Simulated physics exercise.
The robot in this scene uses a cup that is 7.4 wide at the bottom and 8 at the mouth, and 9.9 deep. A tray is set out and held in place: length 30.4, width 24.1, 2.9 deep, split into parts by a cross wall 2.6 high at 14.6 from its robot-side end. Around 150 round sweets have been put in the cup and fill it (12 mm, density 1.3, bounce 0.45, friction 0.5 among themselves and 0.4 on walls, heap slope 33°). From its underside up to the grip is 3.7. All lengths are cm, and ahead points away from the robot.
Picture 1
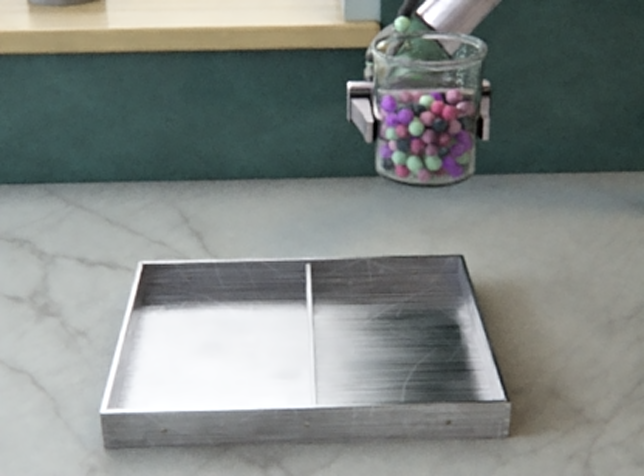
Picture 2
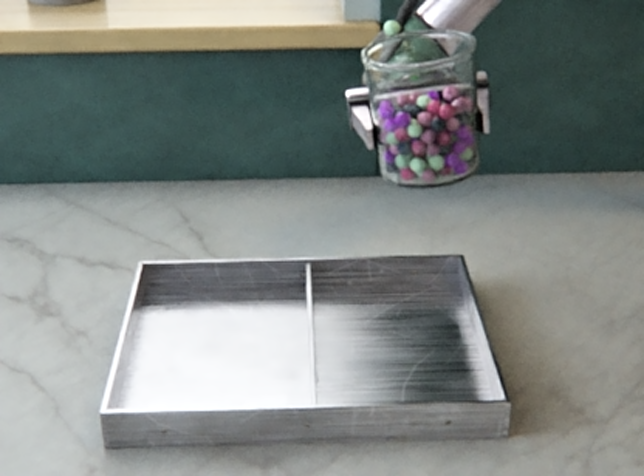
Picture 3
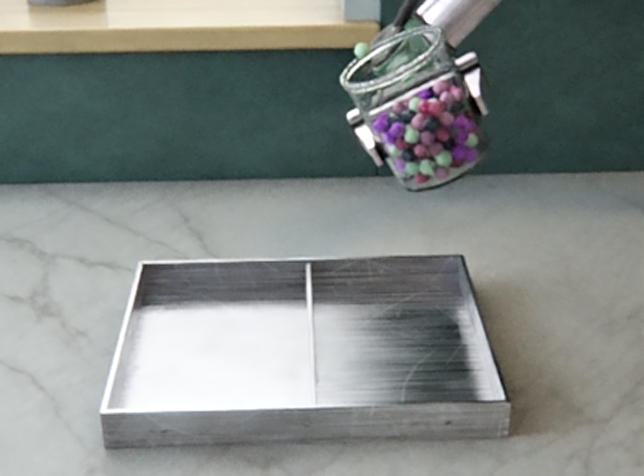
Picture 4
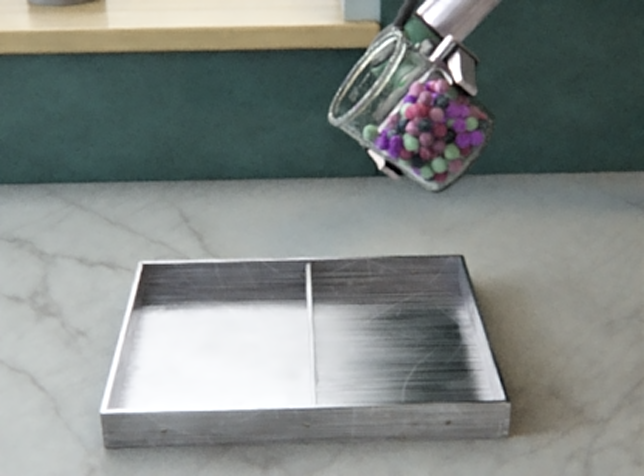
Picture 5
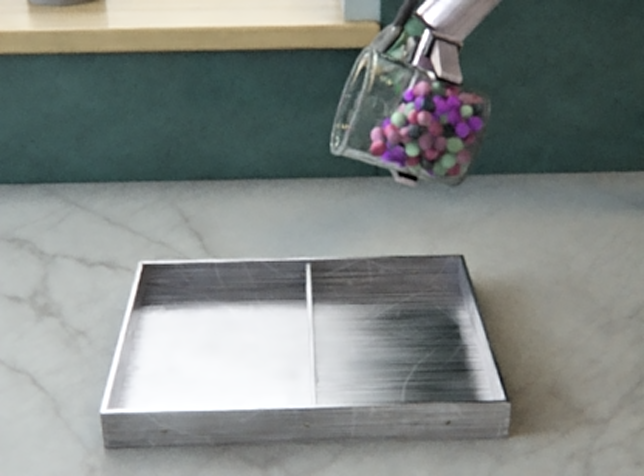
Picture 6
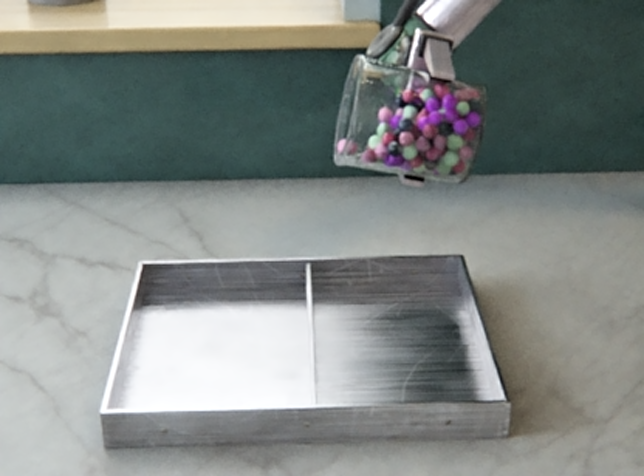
A robot arm tips a clear cup of colourful balls leftward above an empty divided tray.
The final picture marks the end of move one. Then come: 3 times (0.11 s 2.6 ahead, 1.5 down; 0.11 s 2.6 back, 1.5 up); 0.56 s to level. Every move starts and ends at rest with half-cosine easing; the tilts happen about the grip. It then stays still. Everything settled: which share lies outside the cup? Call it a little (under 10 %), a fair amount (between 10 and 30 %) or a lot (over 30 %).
A fair amount.
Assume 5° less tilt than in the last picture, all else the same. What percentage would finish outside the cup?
It would be near 10 per cent.
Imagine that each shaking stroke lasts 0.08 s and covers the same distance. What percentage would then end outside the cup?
Around 20 percent.
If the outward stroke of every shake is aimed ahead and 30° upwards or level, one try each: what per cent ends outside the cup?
Result: Approx. 50 % and 40 %, one try each.
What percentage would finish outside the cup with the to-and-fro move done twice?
Expected share: About 10 %.
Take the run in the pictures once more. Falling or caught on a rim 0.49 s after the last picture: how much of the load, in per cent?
My guess is some 6 in a hundred.
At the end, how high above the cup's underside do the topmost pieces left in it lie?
It reaches close to 8.0 cm in the end.
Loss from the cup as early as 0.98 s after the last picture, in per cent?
Some 15 per cent.
Then, 0.49 s after the last picture, tilted 77° forward, highest piece 22 above the table; 134 in the cup, 4 in the far-side part, 2 in the robot-side part, 9 in flight or on a rim.
Then, 0.98 s after the last picture, tilted 31° forward, highest piece 25 above the table; 124 in the cup, 20 in the far-side part, 5 in the robot-side part.
Then, 1.42 s after the last picture, level, highest piece 25 above the table; 124 in the cup, 20 in the far-side part, 5 in the robot-side part.
Then, 2.47 s after the last picture, level, highest piece 25 above the table; 124 in the cup, 20 in the far-side part, 5 in the robot-side part.
Final count, 124 in the cup, 20 in the far-side part, 5 in the robot-side part. That is 17 % outside the cup.
